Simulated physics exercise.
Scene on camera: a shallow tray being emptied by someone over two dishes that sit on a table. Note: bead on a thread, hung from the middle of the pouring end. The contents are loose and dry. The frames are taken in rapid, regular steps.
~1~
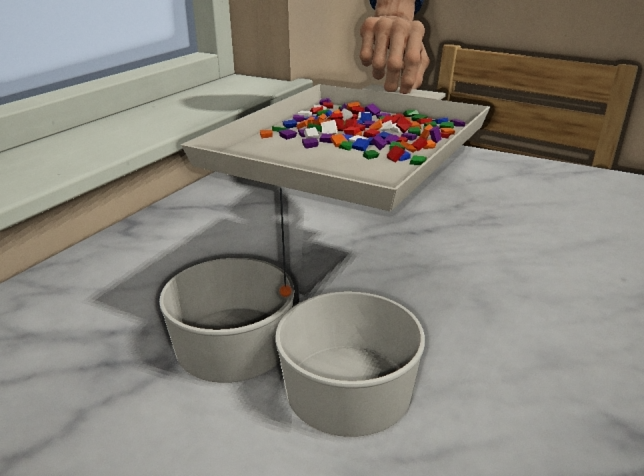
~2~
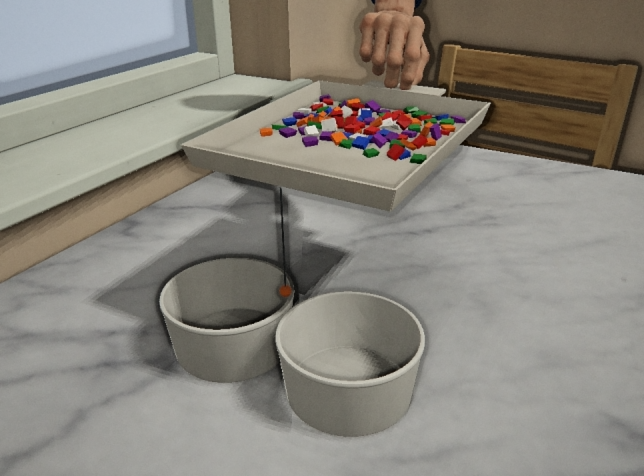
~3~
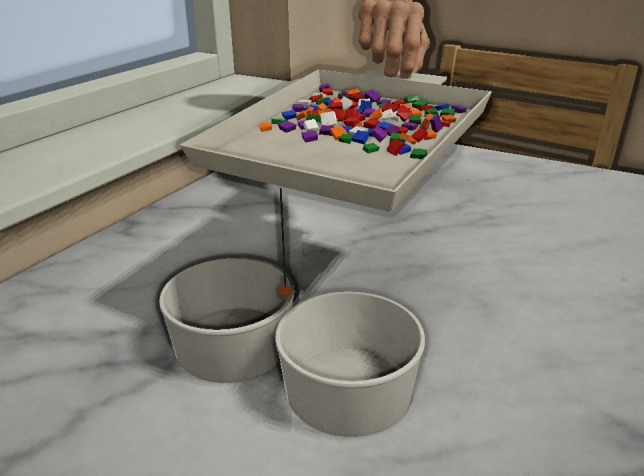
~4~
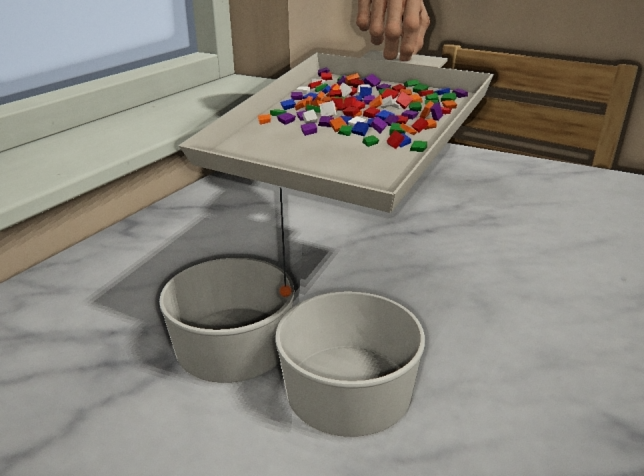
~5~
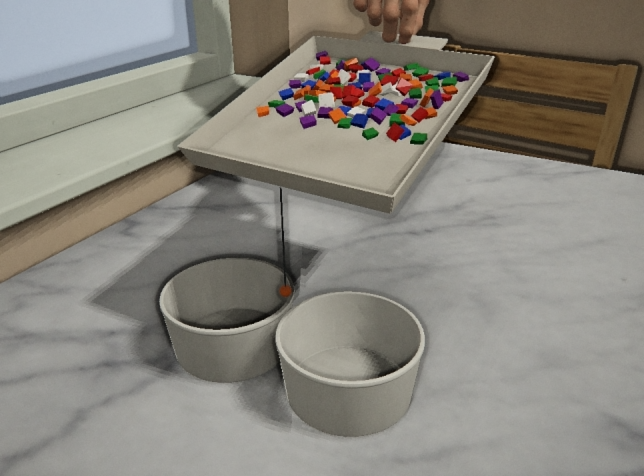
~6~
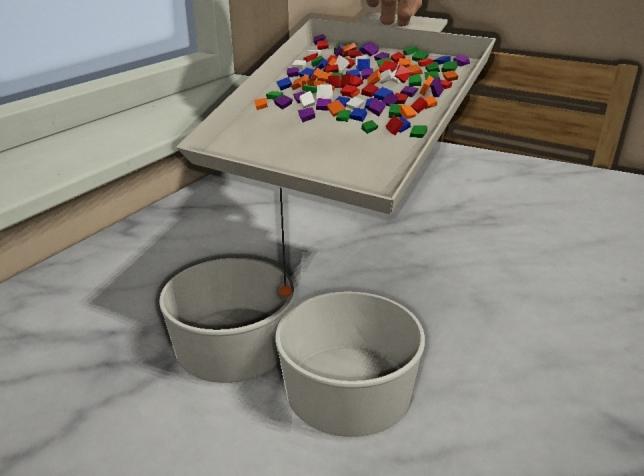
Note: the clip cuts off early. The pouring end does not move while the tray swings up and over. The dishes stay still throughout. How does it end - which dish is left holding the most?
Short answer, the right dish, that's where more goes.
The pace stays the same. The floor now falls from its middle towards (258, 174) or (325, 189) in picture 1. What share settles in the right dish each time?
First case about 0 percent; second case about 90 percent.
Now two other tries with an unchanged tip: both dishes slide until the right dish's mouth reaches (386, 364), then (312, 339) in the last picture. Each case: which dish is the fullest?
At the first spot the left-side one comes out ahead, at the second spot the right-side one.
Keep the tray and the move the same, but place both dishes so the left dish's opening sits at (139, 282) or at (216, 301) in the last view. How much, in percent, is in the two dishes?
Estimate: 60 % first, 80 % second.
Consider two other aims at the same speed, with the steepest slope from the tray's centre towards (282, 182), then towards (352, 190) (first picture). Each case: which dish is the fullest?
Case one: The dish at left. Case two: The dish at right.
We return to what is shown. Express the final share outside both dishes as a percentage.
30 %.
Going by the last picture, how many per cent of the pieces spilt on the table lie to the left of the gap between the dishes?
That's about 90 per cent of the spill.
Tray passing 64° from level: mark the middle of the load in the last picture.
Mark it at roughly (288, 174) in the final frame.
Soon after the last picture, tray tipped steeply; nearly all on the tray; a small part in the air.
A little later, tray tipped past a quarter turn; about half on the tray; a small part in the right dish; a stray few in the left dish; a small part outside both; about a quarter in the air.
Later still, tray tipped past a quarter turn; about half in the right dish; about a quarter in the left dish; about a third outside both.
At rest, tray tipped past a quarter turn; about half in the right dish; about a quarter in the left dish; about a third outside both.
